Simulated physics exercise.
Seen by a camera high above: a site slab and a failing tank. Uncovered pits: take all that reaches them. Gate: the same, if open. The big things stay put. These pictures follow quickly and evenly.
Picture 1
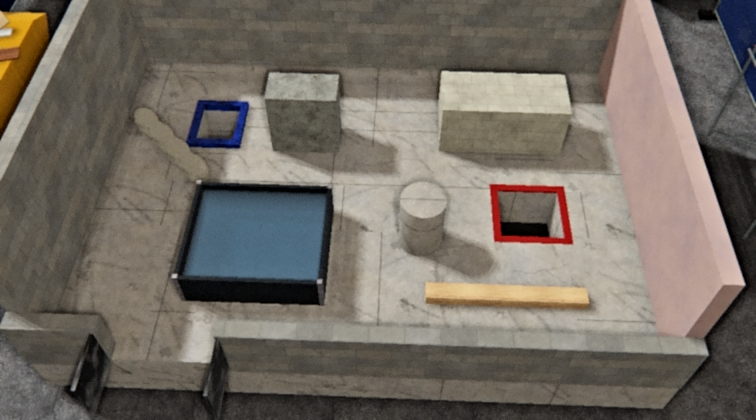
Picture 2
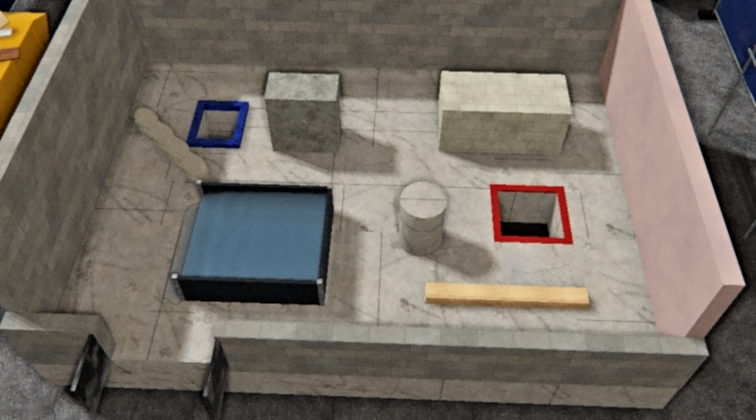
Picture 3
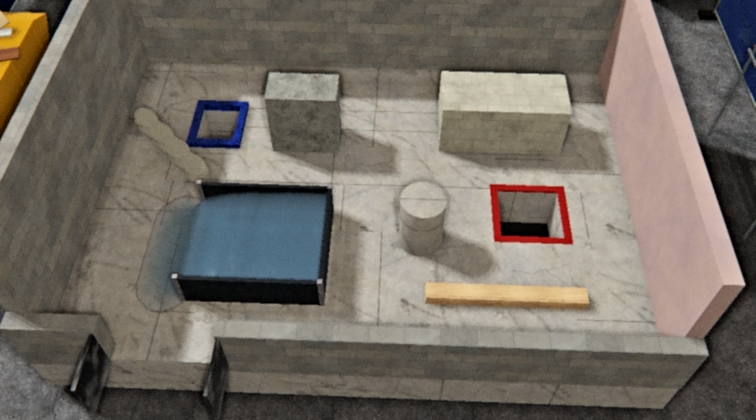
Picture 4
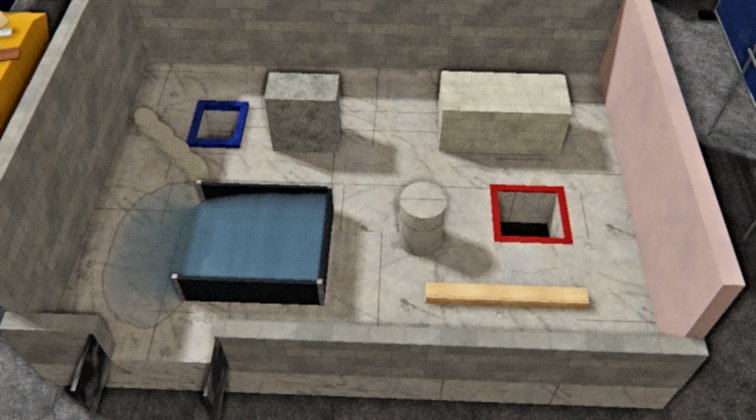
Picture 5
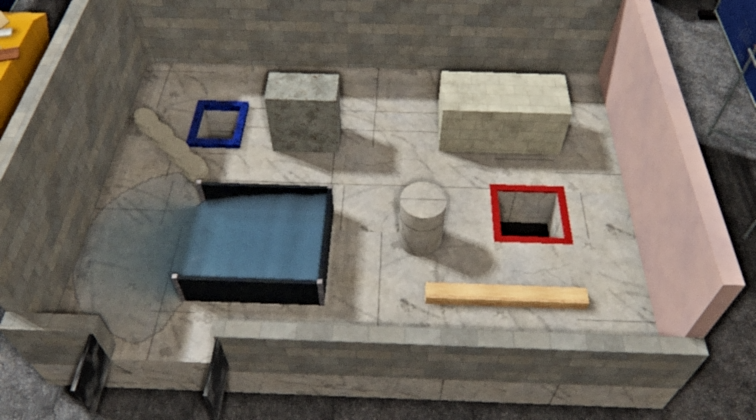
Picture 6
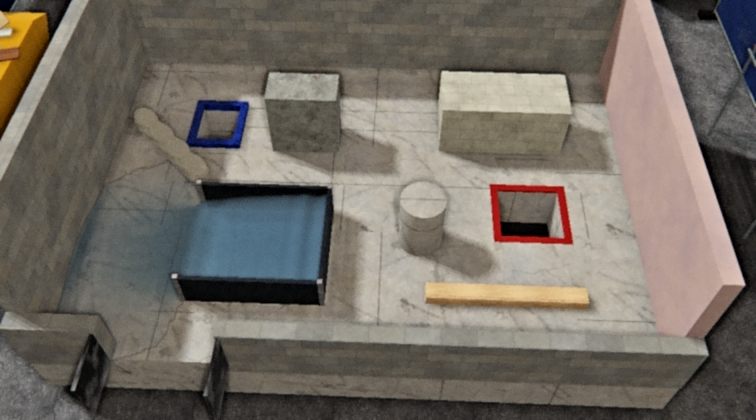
We see a walled slab with a blue-framed pit, a red-framed pit, blocks and a cylinder, where a dark-sided tank of blue water opens on its left side and water spreads leftward across the floor in a widening pool.
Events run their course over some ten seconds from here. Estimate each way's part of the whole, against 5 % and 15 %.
Outcome: The gate gets a sizeable chunk - beyond fifteen per cent; the blue pit gets a mere sliver - short of five per cent; the red pit gets a mere sliver - short of five per cent.
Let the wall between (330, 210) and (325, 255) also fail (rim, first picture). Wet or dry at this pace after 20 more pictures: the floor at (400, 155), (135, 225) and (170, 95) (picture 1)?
As listed: Under water, clear, clear.
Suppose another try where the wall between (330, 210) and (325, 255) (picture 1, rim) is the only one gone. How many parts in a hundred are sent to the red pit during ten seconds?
Red 15 %.
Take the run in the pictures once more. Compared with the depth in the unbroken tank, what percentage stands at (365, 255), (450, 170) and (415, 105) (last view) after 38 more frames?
About 0, 0 and 0 percent, in that order.
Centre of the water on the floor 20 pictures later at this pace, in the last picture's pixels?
Close to (162, 230).
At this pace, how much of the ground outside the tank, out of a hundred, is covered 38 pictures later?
Roughly 50 per cent.
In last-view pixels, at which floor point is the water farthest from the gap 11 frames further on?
Point: (148, 68) in the last picture's pixels.
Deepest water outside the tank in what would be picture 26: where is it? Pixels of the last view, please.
About (107, 179).
A moment on, water covers 15 % of the floor; the gate 0 %, the blue pit 0 %, the red pit 0 %.
Next, water covers 15 % of the floor; the gate 0 %, the blue pit 0 %, the red pit 0 %.
Then, water covers 25 % of the floor; the gate 4 %, the blue pit 0 %, the red pit 0 %.
Later, water covers 50 % of the floor; the gate 12 %, the blue pit 0 %, the red pit 0 %.
In the end, water covers 70 % of the floor; the gate 21 %, the blue pit 0 %, the red pit 1 %.
